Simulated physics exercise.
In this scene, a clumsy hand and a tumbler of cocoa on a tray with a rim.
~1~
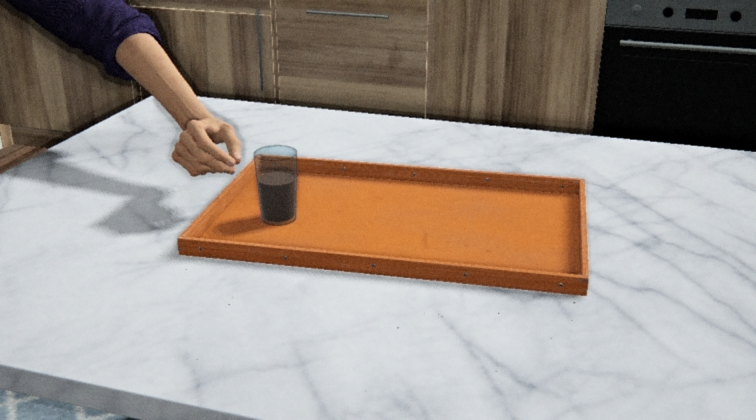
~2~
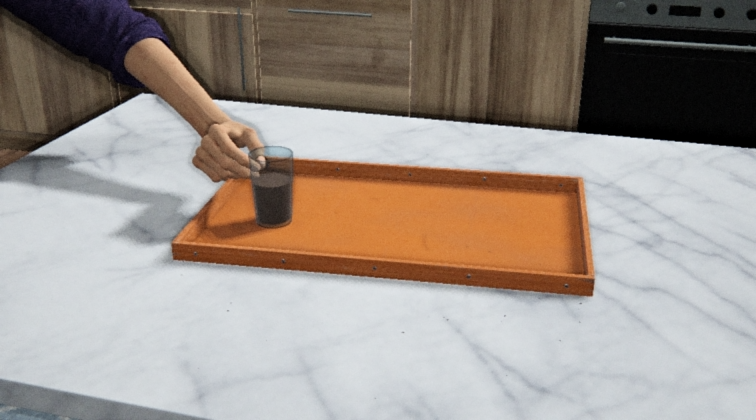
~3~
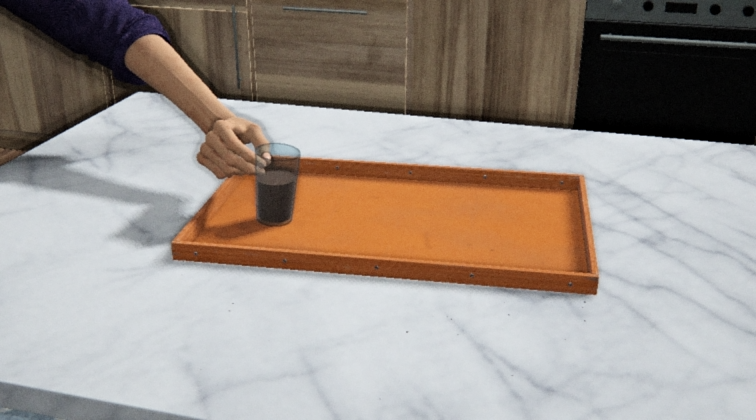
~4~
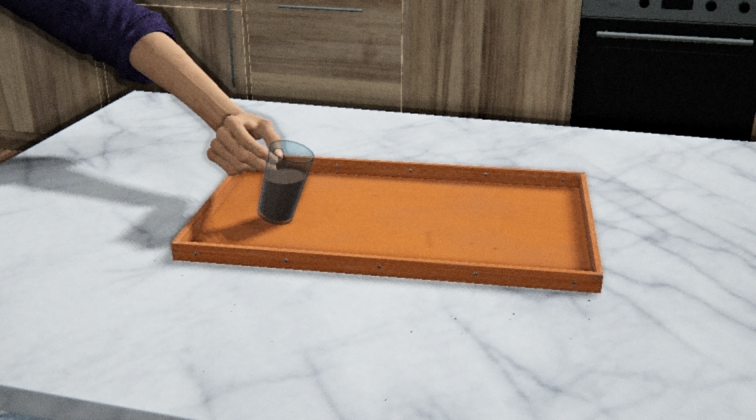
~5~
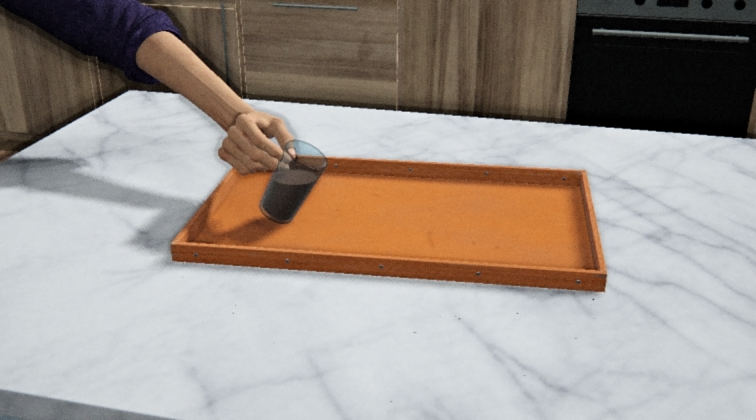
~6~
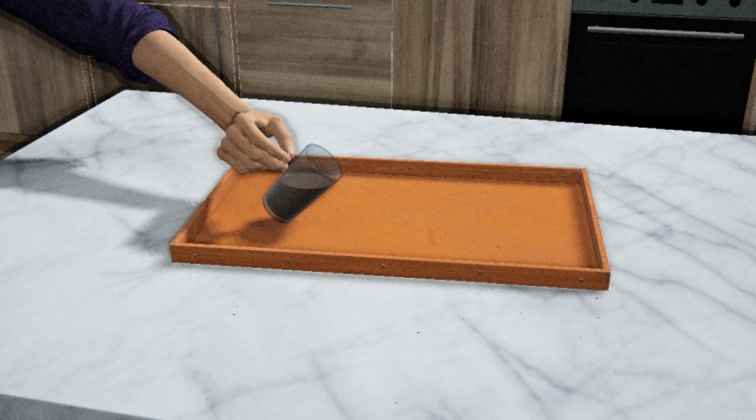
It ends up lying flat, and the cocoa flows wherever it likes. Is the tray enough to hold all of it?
The tray keeps it.
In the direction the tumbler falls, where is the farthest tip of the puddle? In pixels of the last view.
It ends up somewhere close to (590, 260) in the last view.
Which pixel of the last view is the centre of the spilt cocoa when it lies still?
Resting centre: Around (498, 235).
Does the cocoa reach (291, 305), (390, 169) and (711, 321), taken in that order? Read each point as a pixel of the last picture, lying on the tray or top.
First spot: Missed; second: Missed; third: Missed.
Soon after, the tumbler lies in the tray; the puddle covers about as much as a plate; all of it is inside the rim.
Later, the puddle covers about as much as a plate; all of it is inside the rim.
In the end, the puddle covers about as much as a tray; all of it is inside the rim.
